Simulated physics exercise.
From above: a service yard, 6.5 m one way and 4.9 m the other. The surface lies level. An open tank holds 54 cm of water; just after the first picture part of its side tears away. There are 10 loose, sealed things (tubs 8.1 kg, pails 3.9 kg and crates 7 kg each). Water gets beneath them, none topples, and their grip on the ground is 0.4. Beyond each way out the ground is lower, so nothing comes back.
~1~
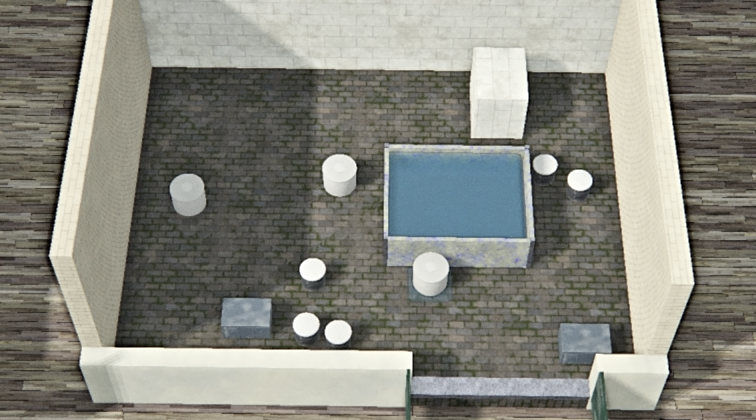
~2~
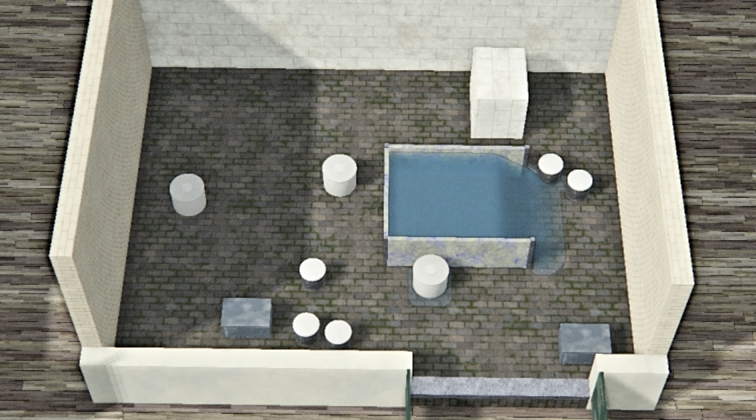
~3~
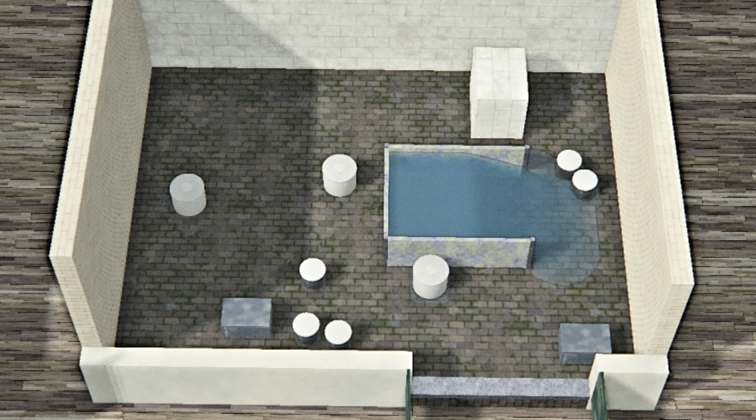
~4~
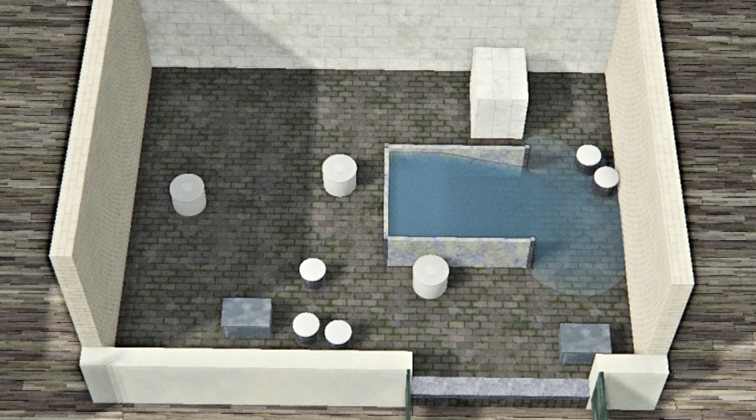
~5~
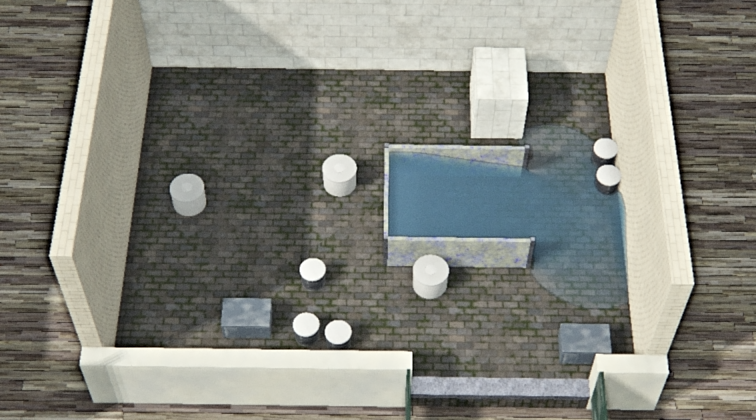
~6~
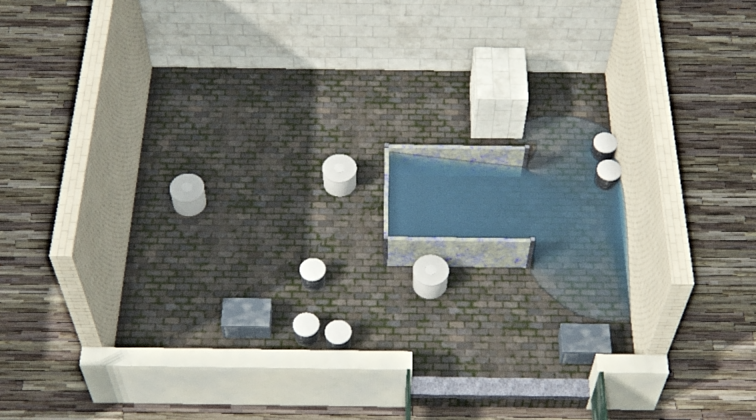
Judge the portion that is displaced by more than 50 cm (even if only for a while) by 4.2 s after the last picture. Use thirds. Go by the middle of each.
That comes to under a third.
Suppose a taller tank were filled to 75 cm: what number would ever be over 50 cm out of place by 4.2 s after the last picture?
In that case 4 of them.
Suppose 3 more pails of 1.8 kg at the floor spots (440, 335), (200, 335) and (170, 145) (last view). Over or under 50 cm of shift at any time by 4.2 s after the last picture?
In turn: More, under, under.
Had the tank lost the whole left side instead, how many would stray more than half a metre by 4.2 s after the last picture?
Then 6.
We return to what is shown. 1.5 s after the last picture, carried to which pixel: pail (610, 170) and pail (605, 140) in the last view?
Around (534, 84) and (530, 63).
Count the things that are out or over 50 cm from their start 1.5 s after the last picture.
3 of them.
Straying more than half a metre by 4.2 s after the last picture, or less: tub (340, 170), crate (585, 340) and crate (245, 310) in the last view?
In turn: Less, past it, short of it.
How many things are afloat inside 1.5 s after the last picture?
2 of them.
Then, 0.4 s after the last picture 1 of 10 are over 50 cm from their spots; 2 afloat.
Then, 1.5 s after the last picture 3 of 10 are over 50 cm from their spots; 2 afloat.
Then, 2.8 s after the last picture 3 of 10 are over 50 cm from their spots; 3 afloat.
Then, 4.2 s after the last picture 3 of 10 are over 50 cm from their spots, and 3 have been at some point; 2 afloat.
